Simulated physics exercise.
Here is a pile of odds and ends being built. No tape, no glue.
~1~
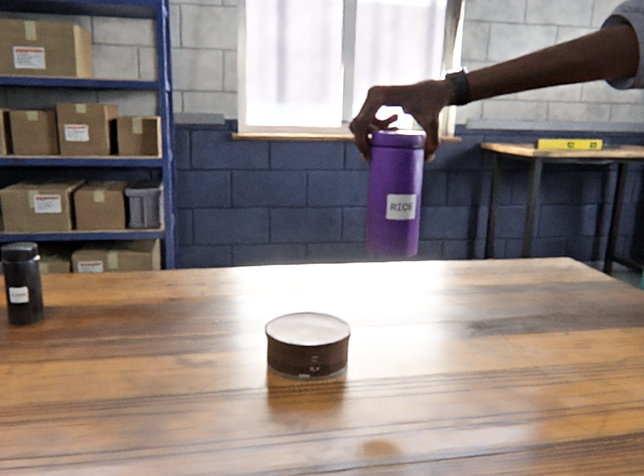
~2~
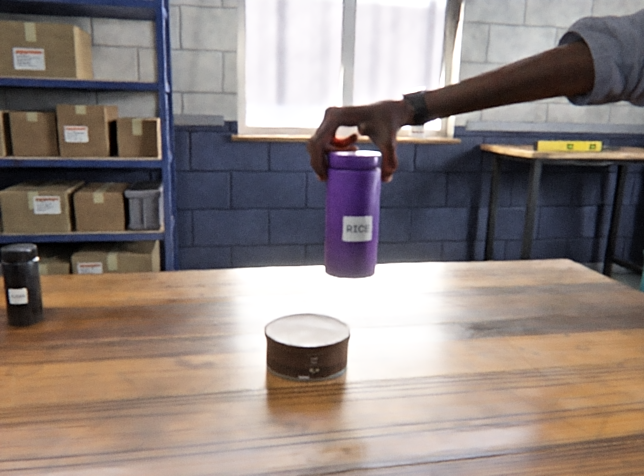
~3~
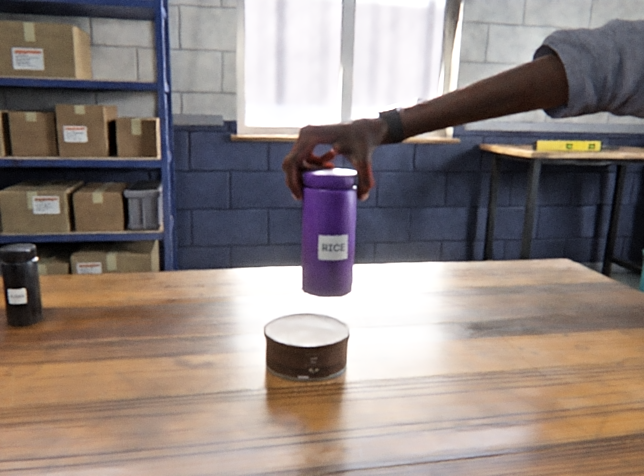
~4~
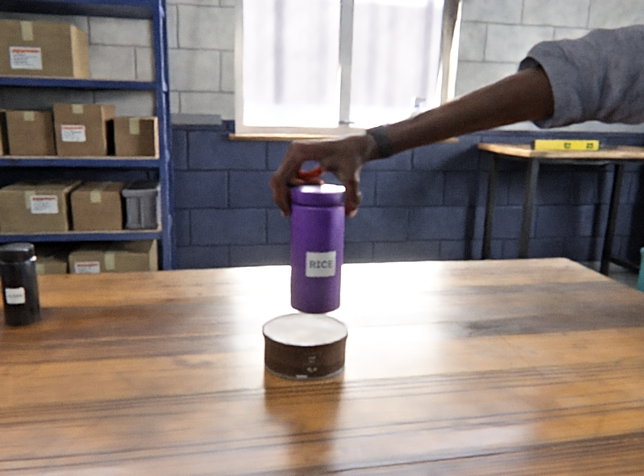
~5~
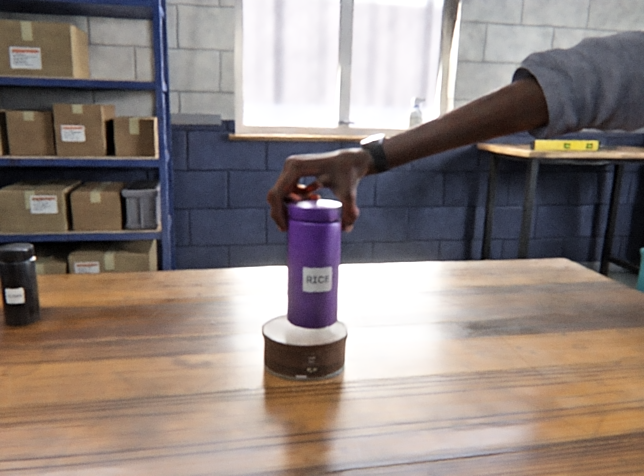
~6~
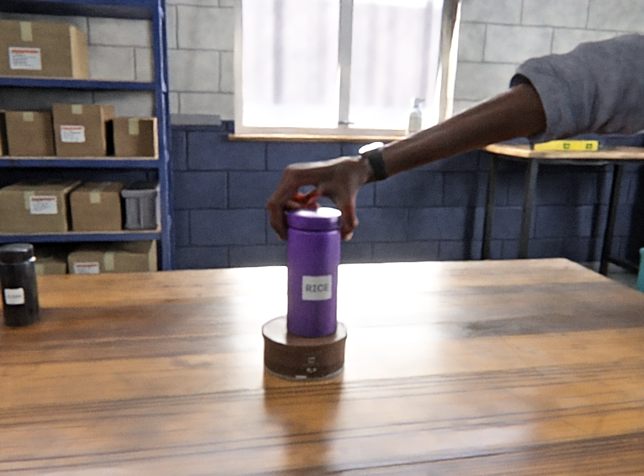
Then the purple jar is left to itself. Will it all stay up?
It stays up.
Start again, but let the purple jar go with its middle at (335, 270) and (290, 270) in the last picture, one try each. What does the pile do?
First, it stays up; second, it keeps its balance.
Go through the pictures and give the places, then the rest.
In the first picture, still above its spot; purple jar (394, 193); brown tub (308, 344).
In the second picture, still above its spot; purple jar (353, 214); brown tub (307, 346).
In the third picture, still above its spot; purple jar (328, 232); brown tub (307, 345).
In the fourth picture, still above its spot; purple jar (317, 248); brown tub (305, 345).
In the fifth picture, still above its spot; purple jar (313, 263); brown tub (305, 345).
In the sixth picture, set down, still held; purple jar (313, 271); brown tub (305, 345).
Then, 0.60 s past the last view, nothing moves.
Then, 1.60 s past the last view, purple jar resting near (313, 272).
Finally, all 3 still in place. Final places as the last picture's camera would see them, purple jar near (313, 272). The pile holds.
